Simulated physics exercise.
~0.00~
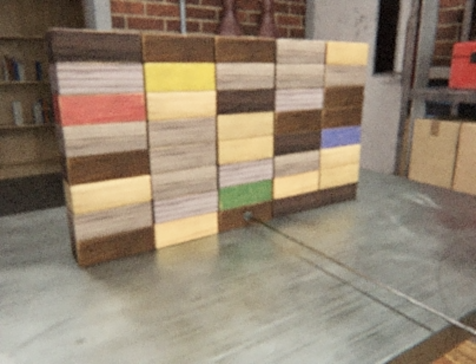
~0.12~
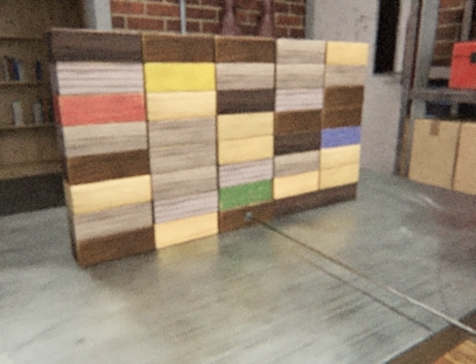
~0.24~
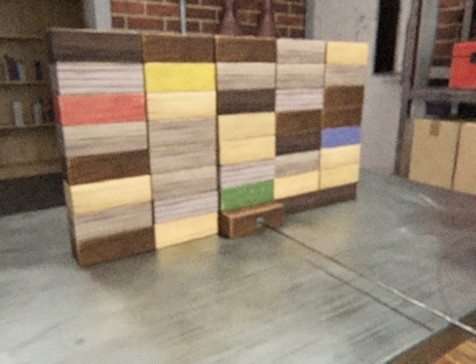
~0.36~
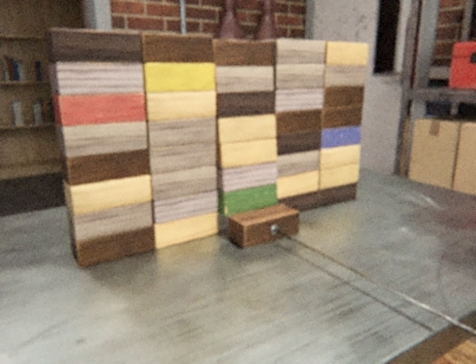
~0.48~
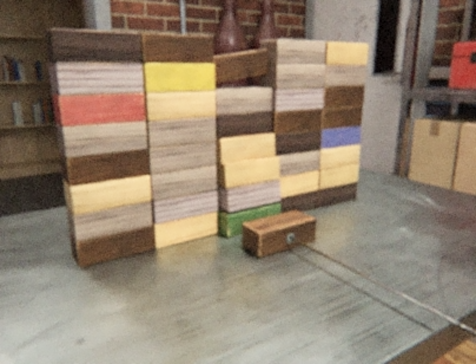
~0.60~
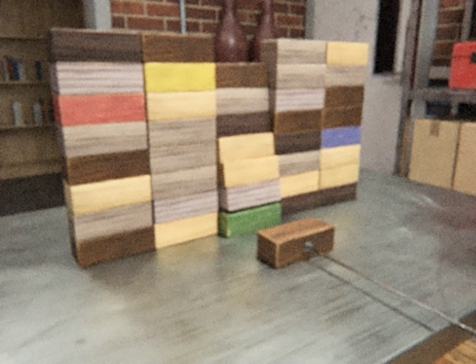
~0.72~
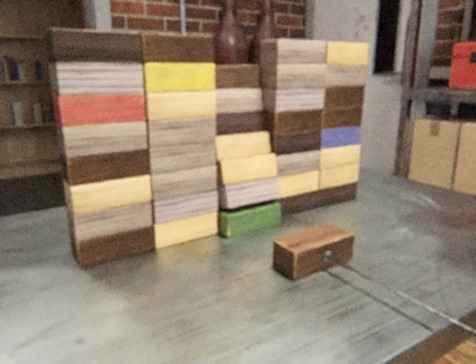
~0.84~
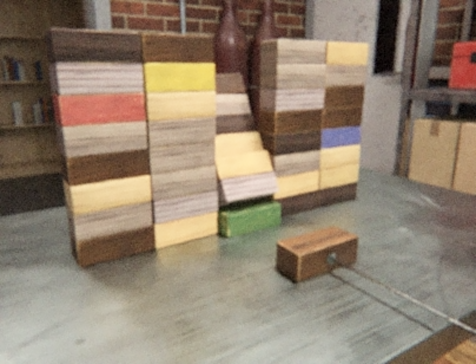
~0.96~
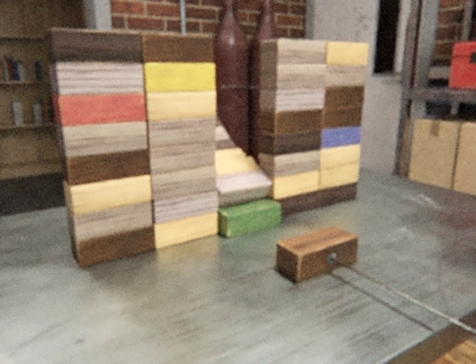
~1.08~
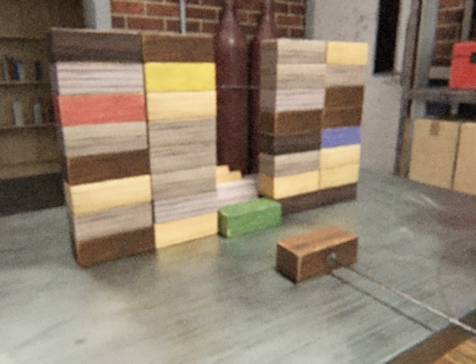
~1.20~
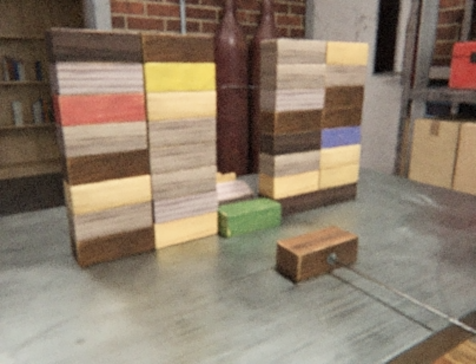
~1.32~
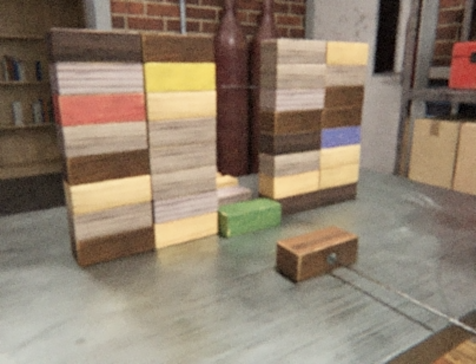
Thin rod pulling a bottom block from a wooden block wall, the middle column dropping and toppling backward, outer columns left standing.
